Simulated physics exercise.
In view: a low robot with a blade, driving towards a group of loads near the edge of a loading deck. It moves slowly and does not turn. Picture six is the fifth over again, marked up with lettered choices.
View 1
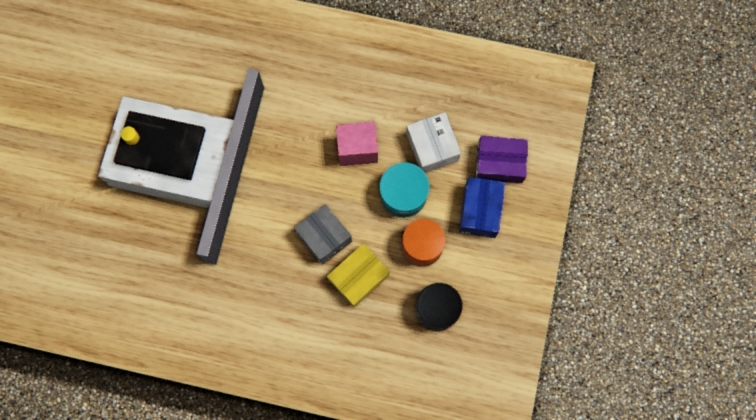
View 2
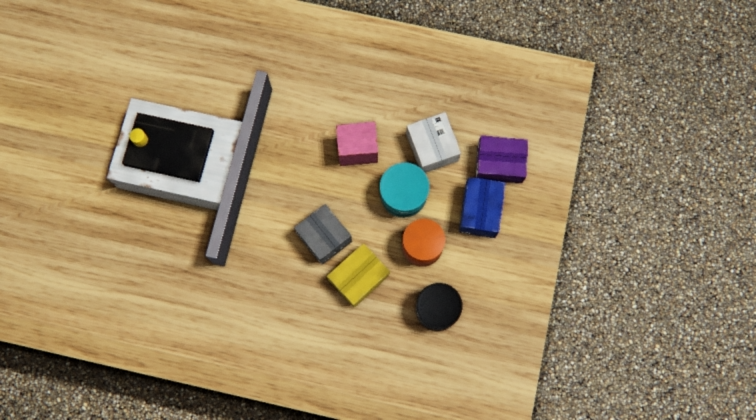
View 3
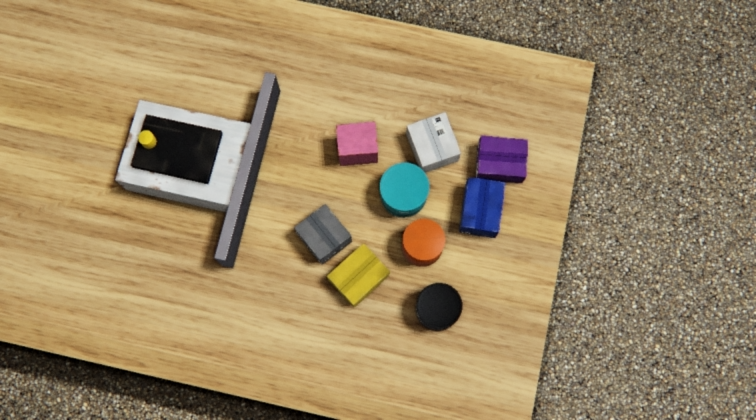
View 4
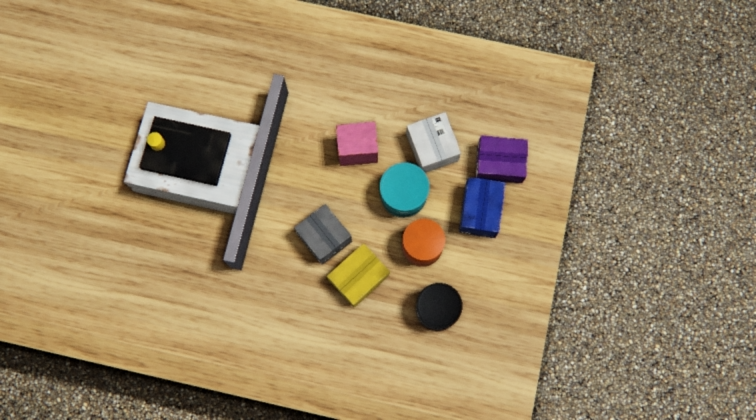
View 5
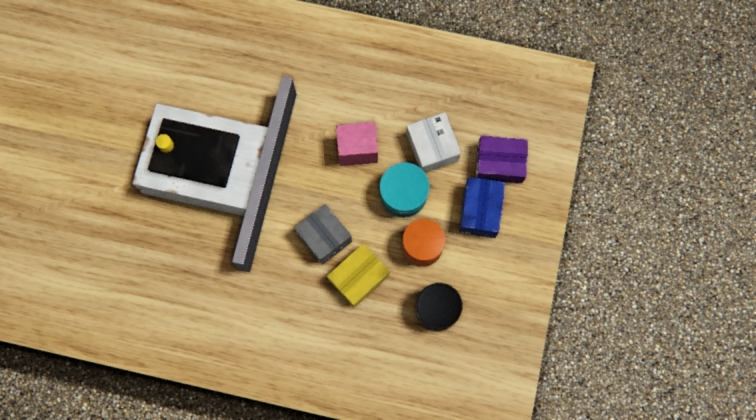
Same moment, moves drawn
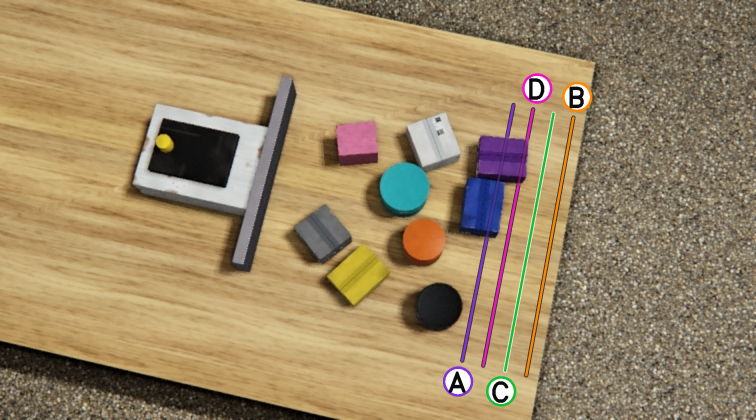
A low white robot with a black top, a yellow knob and a long grey blade creeps rightward across a wooden deck, seen from above by a still camera, with speckled ground beyond the edge. Pink, white, purple and blue blocks, turquoise, orange and black round loads, and grey and yellow blocks sit to the right. The robot slowly narrows the gap without turning, while the loads stay still.
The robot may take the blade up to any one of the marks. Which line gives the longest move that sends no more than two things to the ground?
A is the last line within the limit.
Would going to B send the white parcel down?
Yes.
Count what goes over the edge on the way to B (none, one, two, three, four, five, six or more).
In all, six or more.
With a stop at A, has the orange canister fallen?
No.
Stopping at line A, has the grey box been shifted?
Yes.
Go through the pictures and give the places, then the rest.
In the first picture, black pail (438, 308); purple parcel (502, 160); robot (166, 146).
In the second picture, robot (174, 148); turquoise pail (404, 191).
In the third picture, robot (182, 150); yellow parcel (359, 275).
In the fourth picture, robot (192, 152); orange canister (423, 243).
In the fifth picture, robot (200, 154); black pail (438, 308); purple parcel (502, 160); blue box (482, 208).
On the marked copy, A at (489, 229); B at (551, 242); C at (530, 238); D at (509, 233).
Taking A. A third of the way, robot (281, 171); yellow parcel (369, 283); pink crate (382, 151).
Two thirds of the way, robot (362, 189); purple parcel (530, 159); black pail (481, 317).
When it is over, robot (424, 203); black pail (545, 331); purple parcel (574, 168); none fallen.
As for the rest, B drops nine; C drops four; D drops four.
